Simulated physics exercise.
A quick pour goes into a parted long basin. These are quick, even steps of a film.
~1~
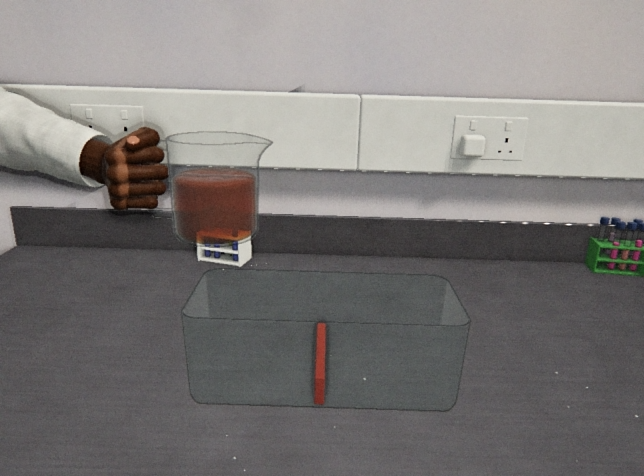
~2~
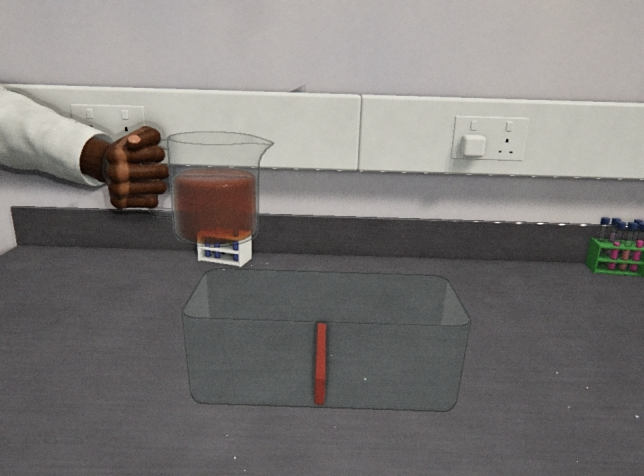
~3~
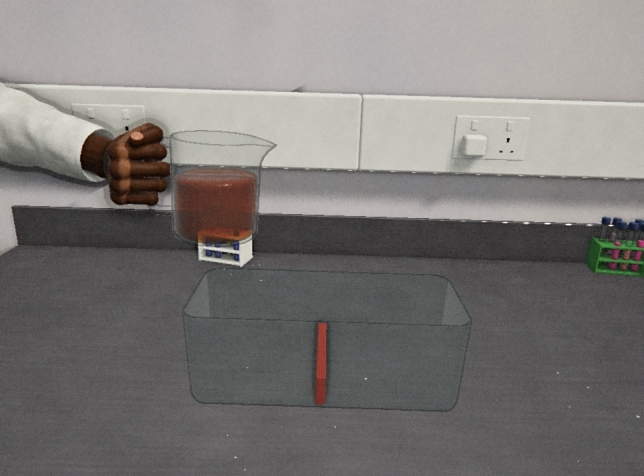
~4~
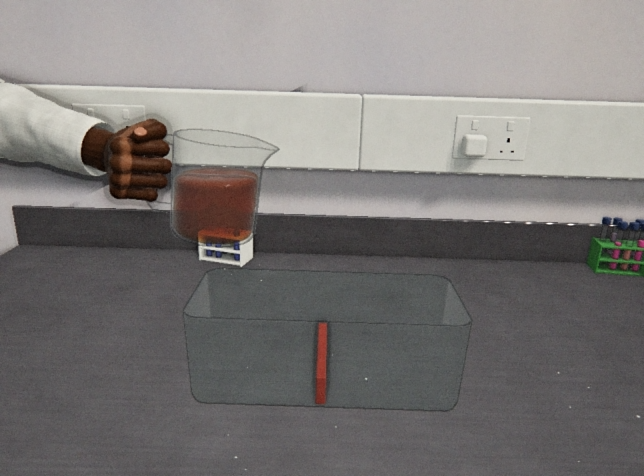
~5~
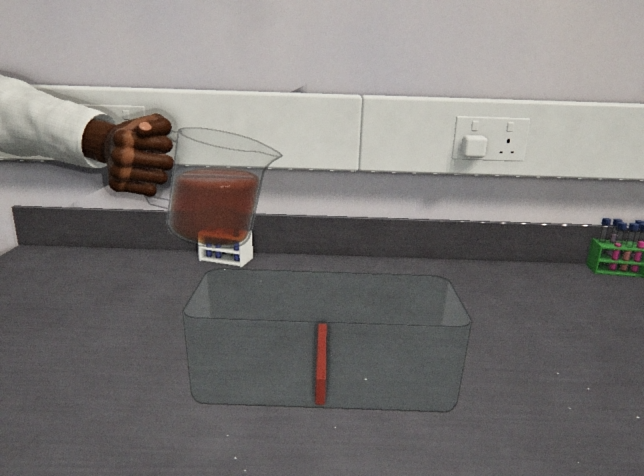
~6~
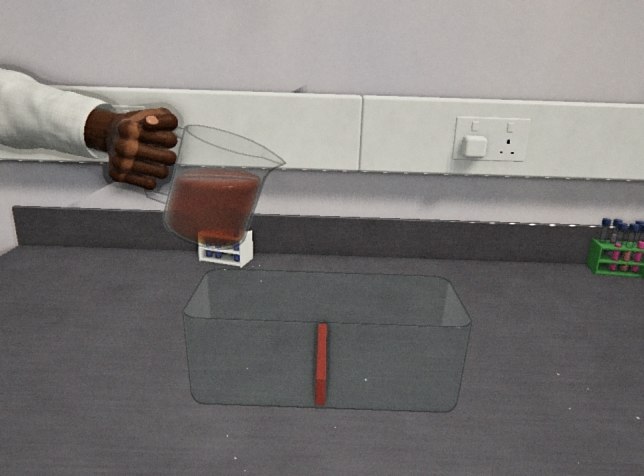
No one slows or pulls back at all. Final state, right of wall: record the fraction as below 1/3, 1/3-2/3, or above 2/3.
After it calms, what's right of the wall is a middling share, one third to two thirds.
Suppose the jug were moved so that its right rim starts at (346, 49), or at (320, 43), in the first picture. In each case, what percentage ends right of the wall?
Roughly 80 per cent, then roughly 85 per cent.
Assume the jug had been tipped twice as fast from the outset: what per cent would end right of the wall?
Close to 20 per cent.
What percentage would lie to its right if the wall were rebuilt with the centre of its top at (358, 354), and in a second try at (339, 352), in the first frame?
In turn some 10 and 10 in a hundred.
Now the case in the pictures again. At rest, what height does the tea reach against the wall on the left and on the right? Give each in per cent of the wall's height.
It settles around 30 on the left side and around 30 on the right side.
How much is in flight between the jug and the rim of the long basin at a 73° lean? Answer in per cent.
15 %.
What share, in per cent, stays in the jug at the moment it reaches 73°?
It works out to close to 85 percent.
A moment on, the jug is tipped part way and 85 per cent is still to pour, 2 is left of the wall and 1 right of it.
Next, the jug is tipped right over and 19 per cent is still to pour, 24 is left of the wall and 44 right of it.
Then the jug is tipped right over and 0 per cent is still to pour, 52 is left of the wall and 47 right of it.
Later the jug is tipped right over and 0 per cent is still to pour, 52 is left of the wall and 48 right of it.
In the end 52 per cent lies left of the wall, 48 right of it and 1 outside.
